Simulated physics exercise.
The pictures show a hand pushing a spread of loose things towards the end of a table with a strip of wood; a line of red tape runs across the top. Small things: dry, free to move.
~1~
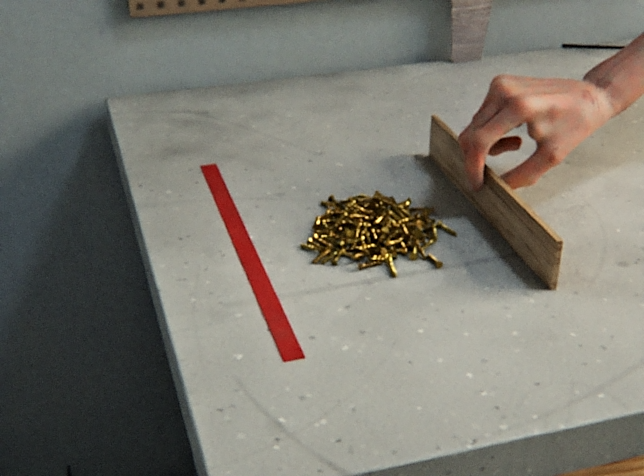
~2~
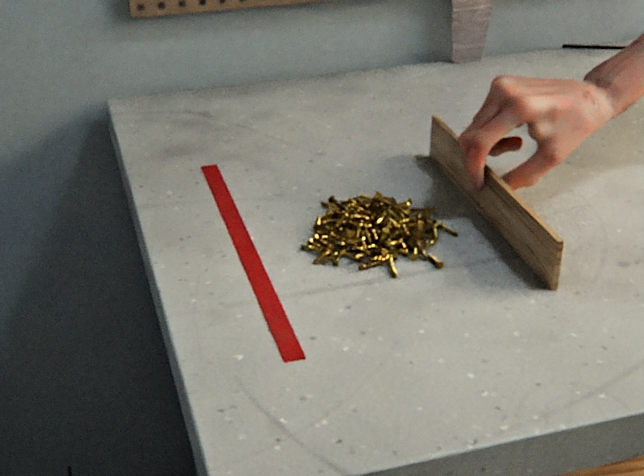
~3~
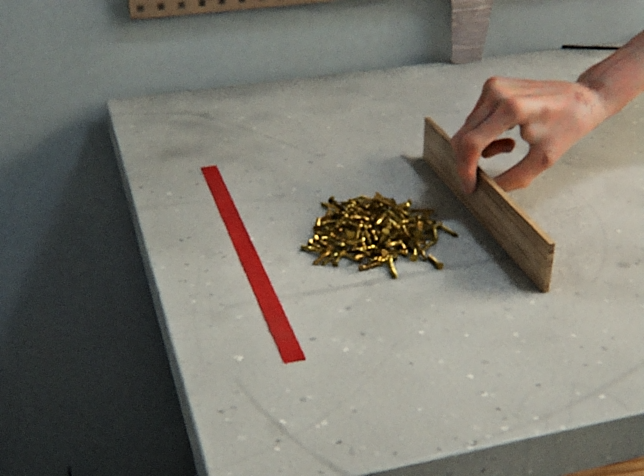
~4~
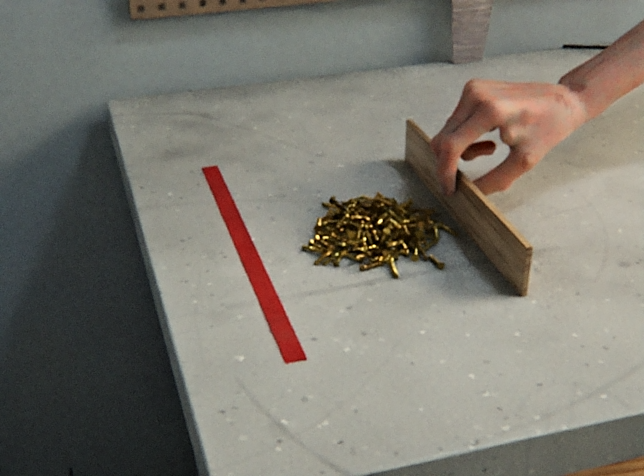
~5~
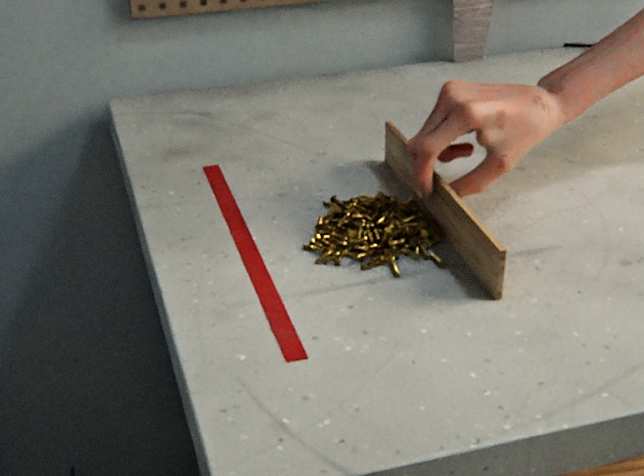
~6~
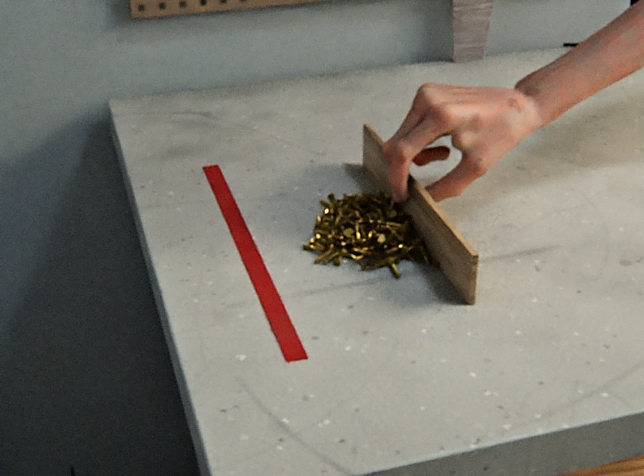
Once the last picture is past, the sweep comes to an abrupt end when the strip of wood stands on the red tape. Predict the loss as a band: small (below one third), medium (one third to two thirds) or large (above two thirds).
Small.
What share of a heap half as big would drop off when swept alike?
Near 0 per cent of the pieces.
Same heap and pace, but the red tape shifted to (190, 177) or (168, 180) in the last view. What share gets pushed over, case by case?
It would come to 30 percent in the first case and 60 percent in the second.
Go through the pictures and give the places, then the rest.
The first picture shows strip of wood at (546, 253), at rest; red tape at (212, 173), about a palm's width from the edge; edge at (150, 267); the heap at (376, 224), brass screws.
The second picture shows strip of wood at (547, 253), at rest.
The third picture shows strip of wood at (539, 255); the heap at (376, 225).
The fourth picture shows strip of wood at (517, 259).
The fifth picture shows strip of wood at (491, 262); the heap at (378, 224), a stray few pushed along.
The sixth picture shows strip of wood at (464, 266); red tape at (214, 174); edge at (153, 268); the heap at (367, 223), about half pushed along.
Soon, strip of wood still moving, near (323, 194); heap all on the table, its front near (248, 265).
A while on, strip of wood stopped at the red tape; heap all on the table, its front near (154, 282).
Towards the end, strip of wood stopped at the red tape; heap a small part over the edge.
Finally, strip of wood stopped at the red tape; heap a small part over the edge.
